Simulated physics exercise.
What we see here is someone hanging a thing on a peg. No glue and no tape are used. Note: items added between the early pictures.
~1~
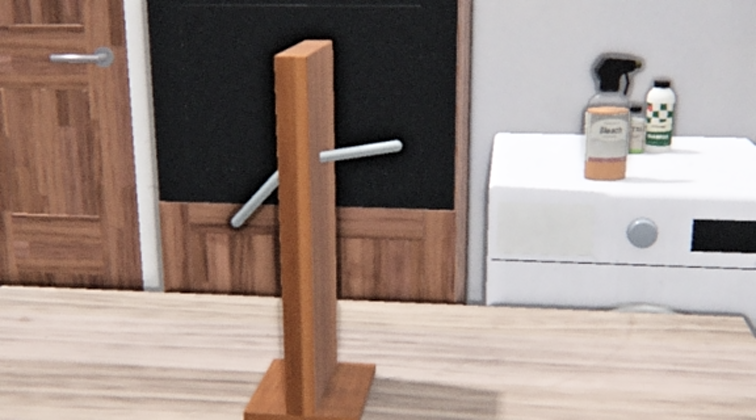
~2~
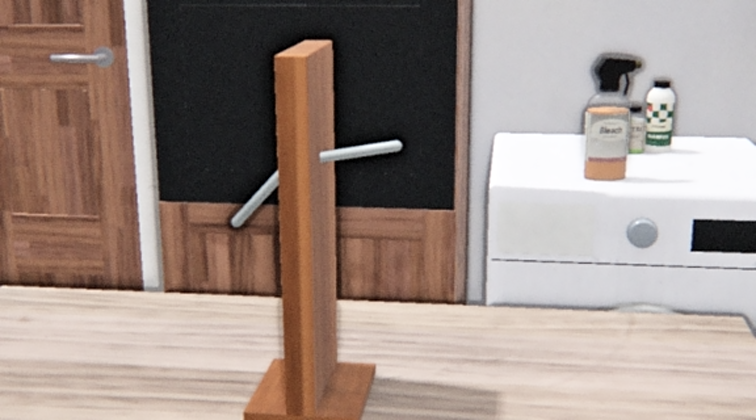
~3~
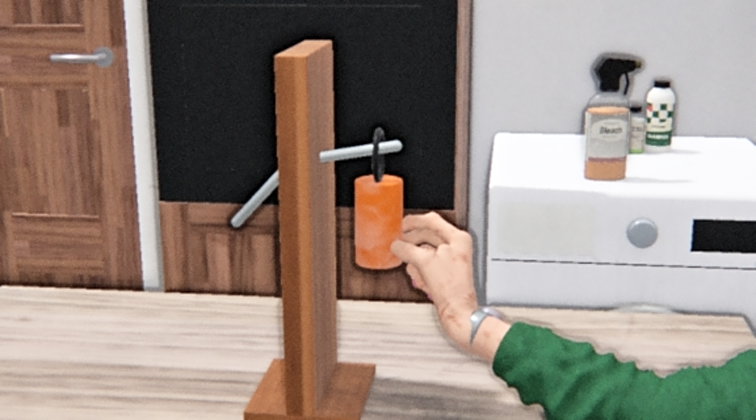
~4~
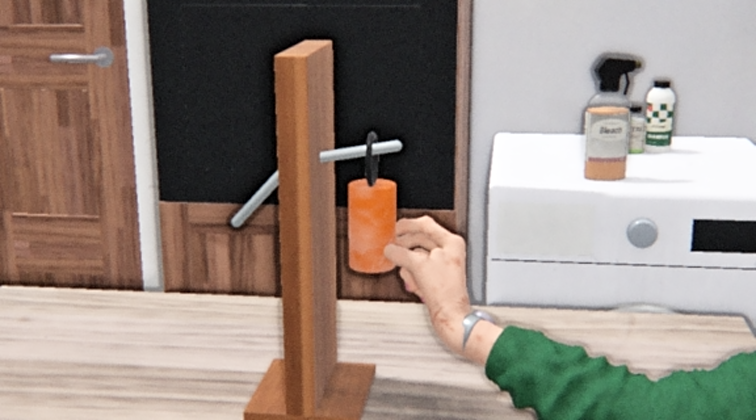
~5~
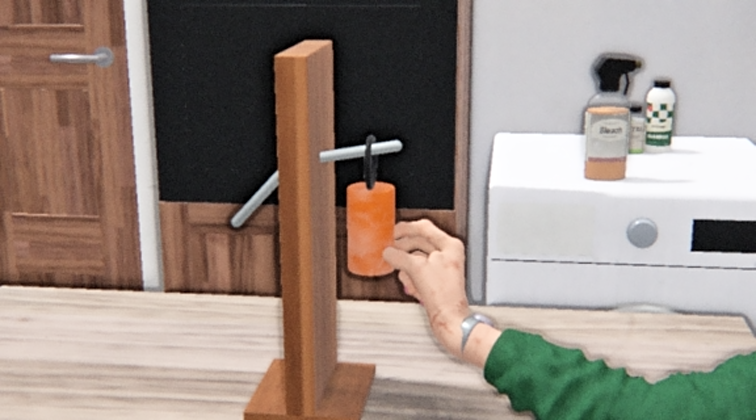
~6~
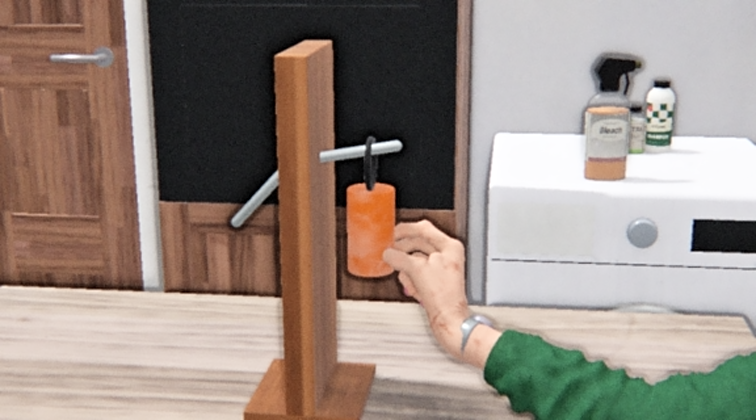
To begin with, a wooden stand with two pale pegs rests alone on a table. Then a hand in a green sleeve is there, holding an orange lantern by its side with its black loop around the right peg. The hand shifts the lantern slightly left and down, then stays on it, nearly still.
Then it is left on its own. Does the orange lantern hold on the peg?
I think it will stay in place here.
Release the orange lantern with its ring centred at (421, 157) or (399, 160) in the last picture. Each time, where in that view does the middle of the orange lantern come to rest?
It comes to rest at (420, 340) and (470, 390).
Then, 0.36 s after the last picture, orange lantern at rest near (370, 206).
At rest, the orange lantern hangs there, near (369, 206).
